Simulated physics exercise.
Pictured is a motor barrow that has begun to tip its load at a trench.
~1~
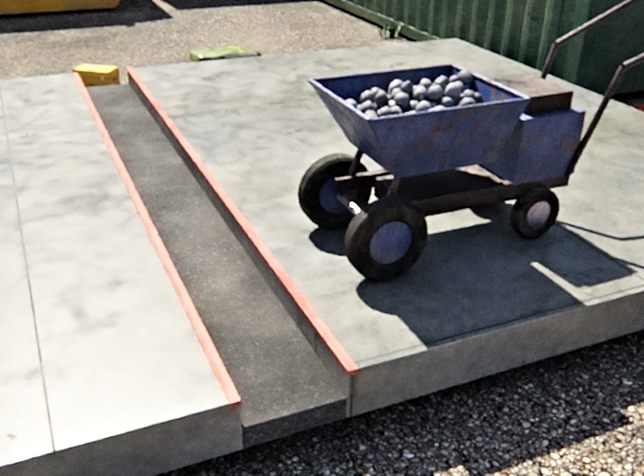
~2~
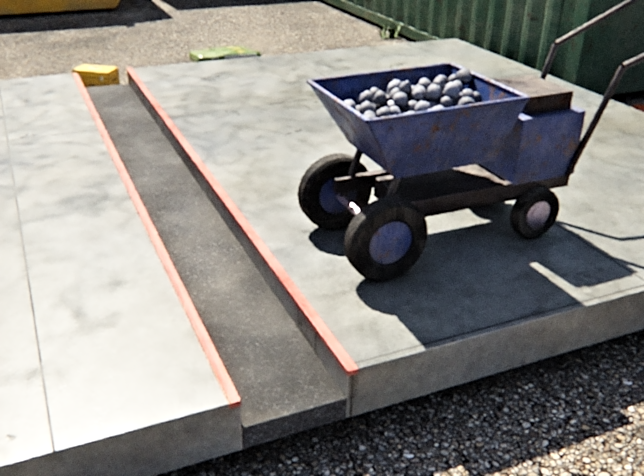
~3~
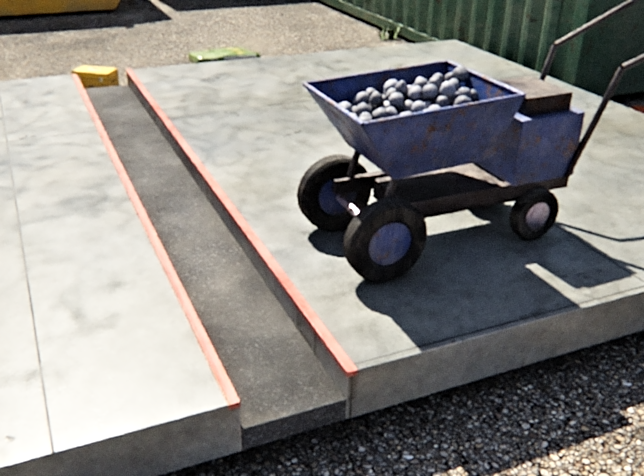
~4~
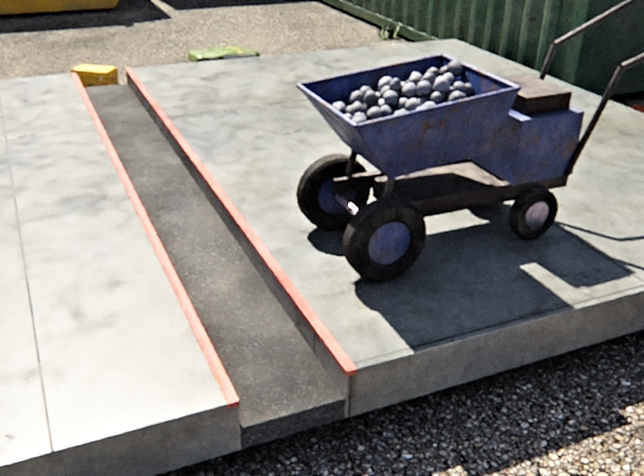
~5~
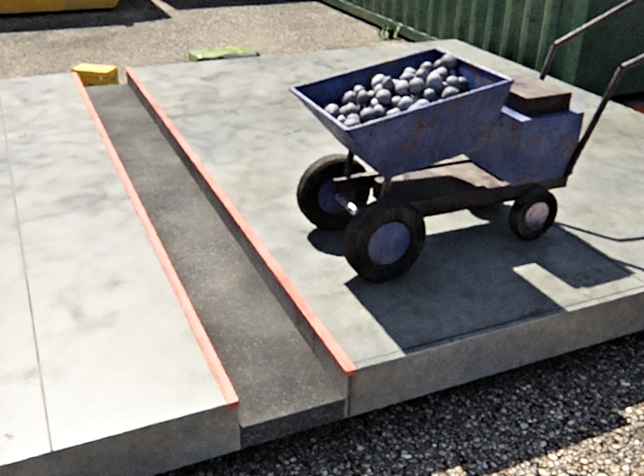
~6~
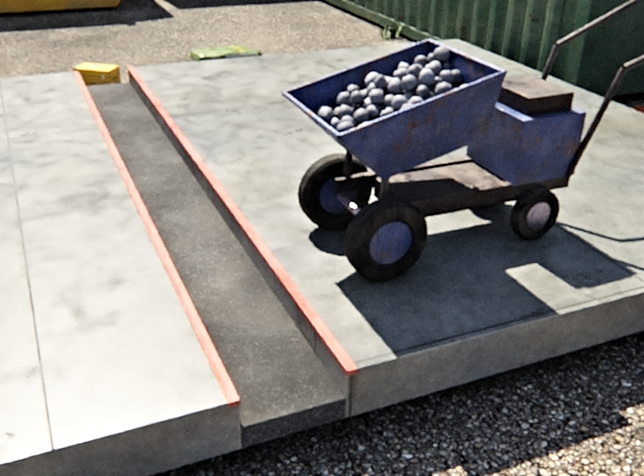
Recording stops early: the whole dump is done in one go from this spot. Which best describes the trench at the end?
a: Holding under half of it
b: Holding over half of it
(b) Holding over half of it.
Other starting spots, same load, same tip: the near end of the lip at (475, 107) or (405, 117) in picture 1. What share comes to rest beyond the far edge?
0 % and 0 %.
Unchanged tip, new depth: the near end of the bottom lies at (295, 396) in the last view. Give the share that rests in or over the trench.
I'd put it at some 60 in a hundred.
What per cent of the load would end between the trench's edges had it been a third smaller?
My estimate is near 70 per cent.
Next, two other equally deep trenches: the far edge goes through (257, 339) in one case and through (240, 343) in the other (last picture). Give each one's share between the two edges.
40 %, 50 %.
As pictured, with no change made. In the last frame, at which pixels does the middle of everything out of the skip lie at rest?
Roughly pixel (211, 284).
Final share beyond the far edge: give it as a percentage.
Near 10 in every hundred.
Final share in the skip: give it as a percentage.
15 per cent or so.
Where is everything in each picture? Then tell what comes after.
The first frame shows lip of the skip near (370, 121), level; top of the load near (435, 99), round cobbles; first edge of the trench near (319, 324); far edge near (210, 350), the trench over half as wide as the skip, and shallow for its width.
The second frame shows lip of the skip near (368, 122), level; top of the load near (434, 98).
The third frame shows lip of the skip near (363, 125), tipped barely; top of the load near (431, 98).
The fourth frame shows lip of the skip near (356, 127), tipped barely; top of the load near (416, 93).
The fifth frame shows lip of the skip near (348, 131), tipped a little; top of the load near (423, 79).
The sixth frame shows lip of the skip near (339, 137), tipped a little; top of the load near (416, 75); first edge of the trench near (319, 324); far edge near (209, 350).
Shortly afterwards, skip tipped well over; the whole lot in the skip.
Next, skip tipped steeply; all but a few in the skip; a little in or heaped over the trench; only a few falling.
Some moments later, skip tipped right over; near half in the skip; near half in or heaped over the trench; a little beyond it; only a few falling.
In the end, skip tipped right over; a little in the skip; the bulk in or heaped over the trench; a little beyond it.
